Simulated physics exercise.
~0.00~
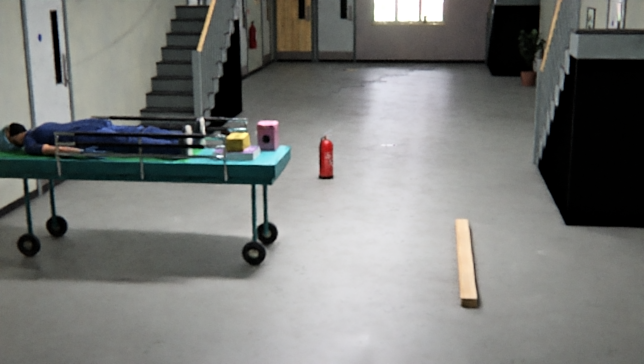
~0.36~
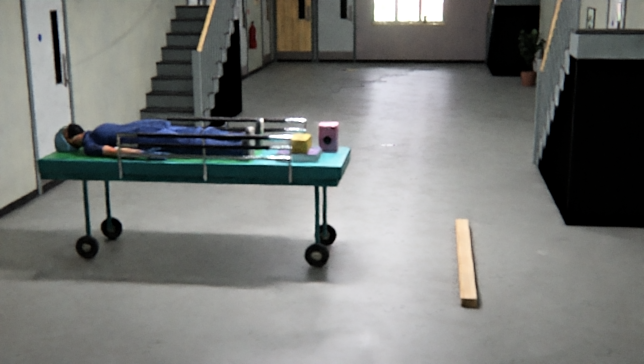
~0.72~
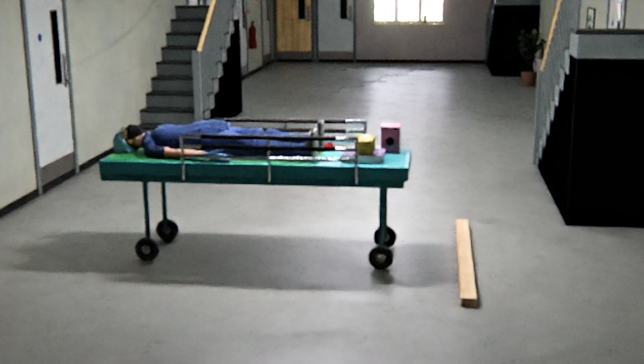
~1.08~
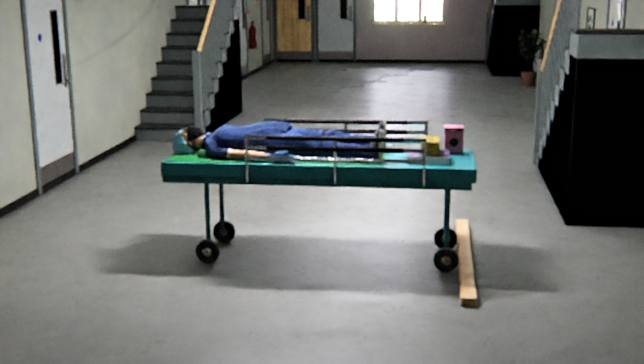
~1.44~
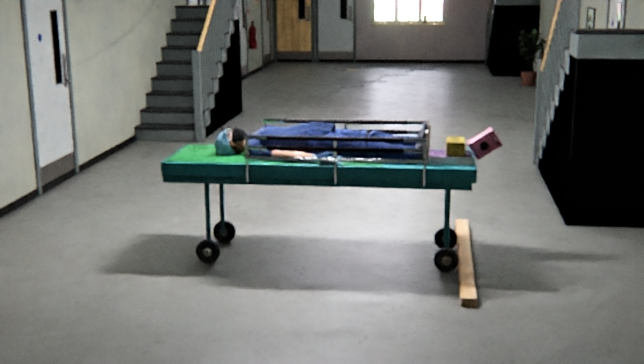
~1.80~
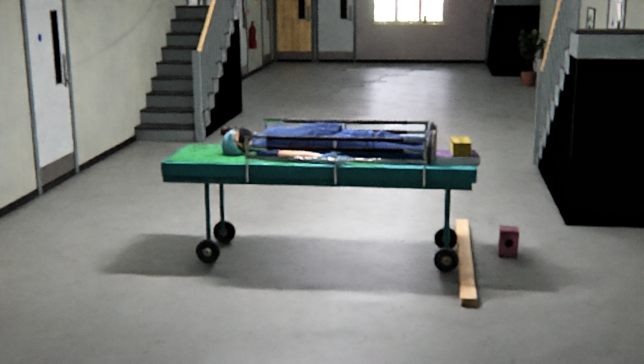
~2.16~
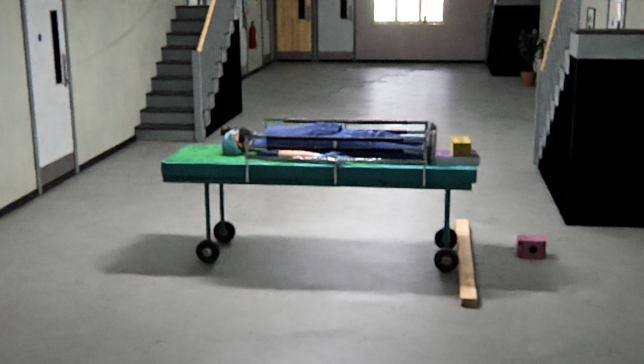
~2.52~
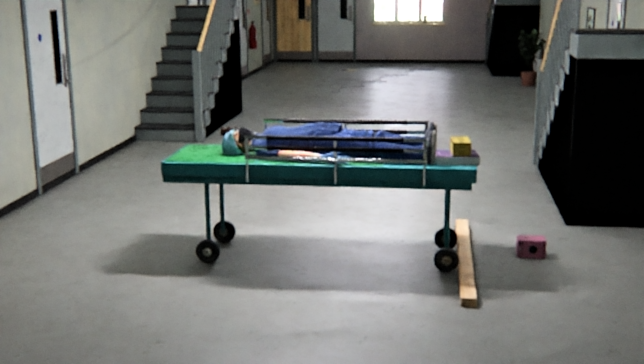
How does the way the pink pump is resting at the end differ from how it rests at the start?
At the start the pink pump stands upright on the trolley, but at the end it lies on its side on the floor.
